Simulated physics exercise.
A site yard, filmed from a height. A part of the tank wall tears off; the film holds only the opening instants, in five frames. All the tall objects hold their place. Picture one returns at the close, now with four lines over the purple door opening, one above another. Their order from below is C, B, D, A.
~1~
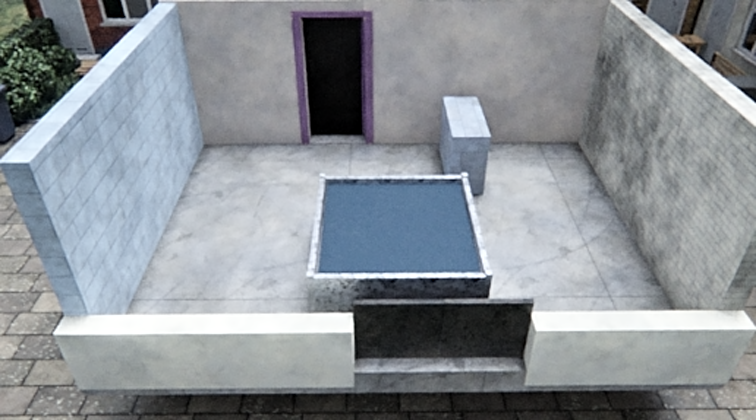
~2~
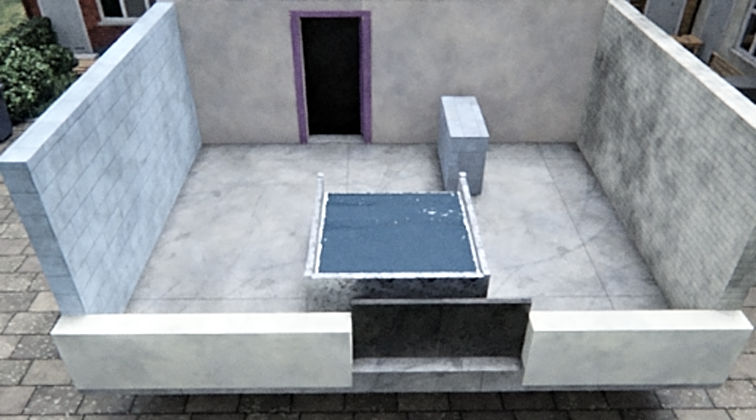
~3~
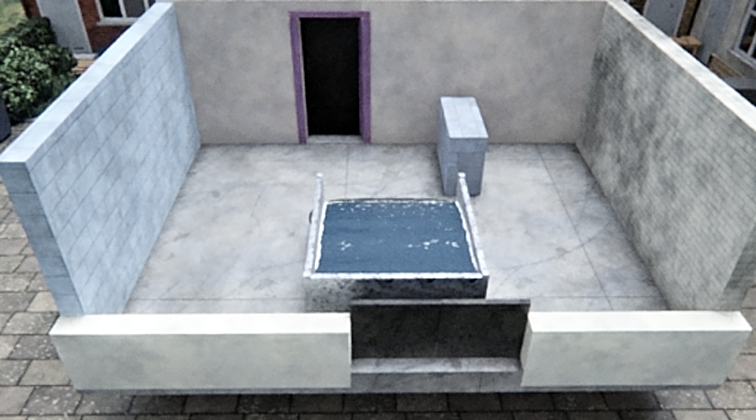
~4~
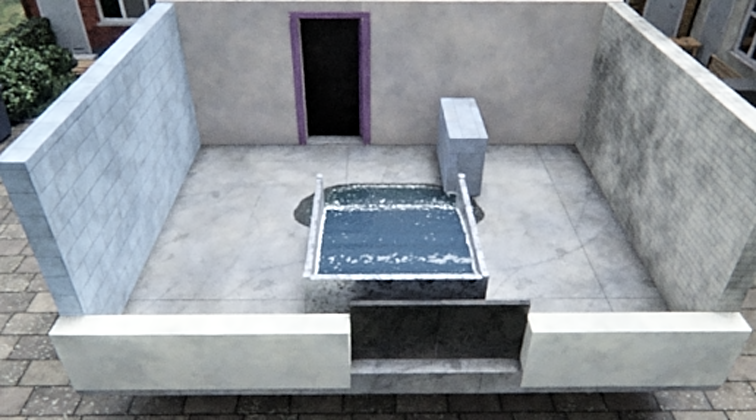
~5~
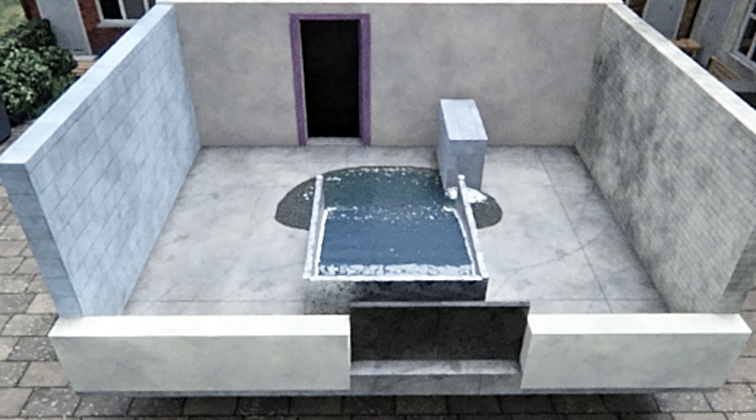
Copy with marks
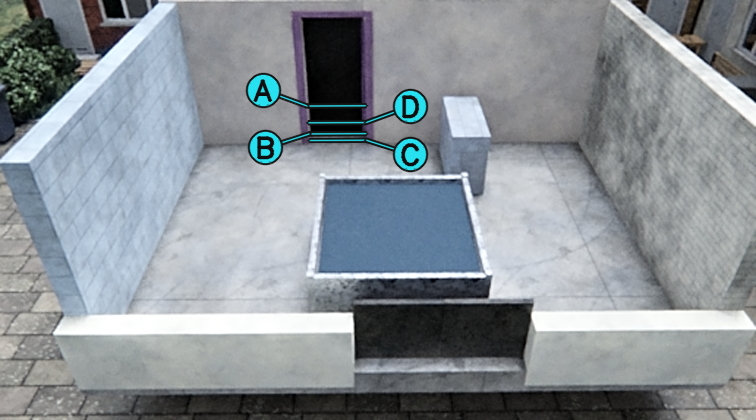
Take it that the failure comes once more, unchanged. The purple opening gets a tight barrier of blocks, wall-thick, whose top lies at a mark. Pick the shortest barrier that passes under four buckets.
The limit is D.
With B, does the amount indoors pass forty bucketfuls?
No, less.
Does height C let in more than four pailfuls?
Yes, it does.
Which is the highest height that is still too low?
B.
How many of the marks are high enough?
Two of them.
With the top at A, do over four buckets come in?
No, that is safe.
On the marked copy, A at (336, 105); B at (337, 133); C at (338, 140); D at (337, 122); from the bottom up C, B, D, A.
For height A, nothing gets over.
For height B, about 13 bucketfuls get in.
For height C, dozens of bucketfuls pour in.
For height D, a splash gets over, under a bucket.
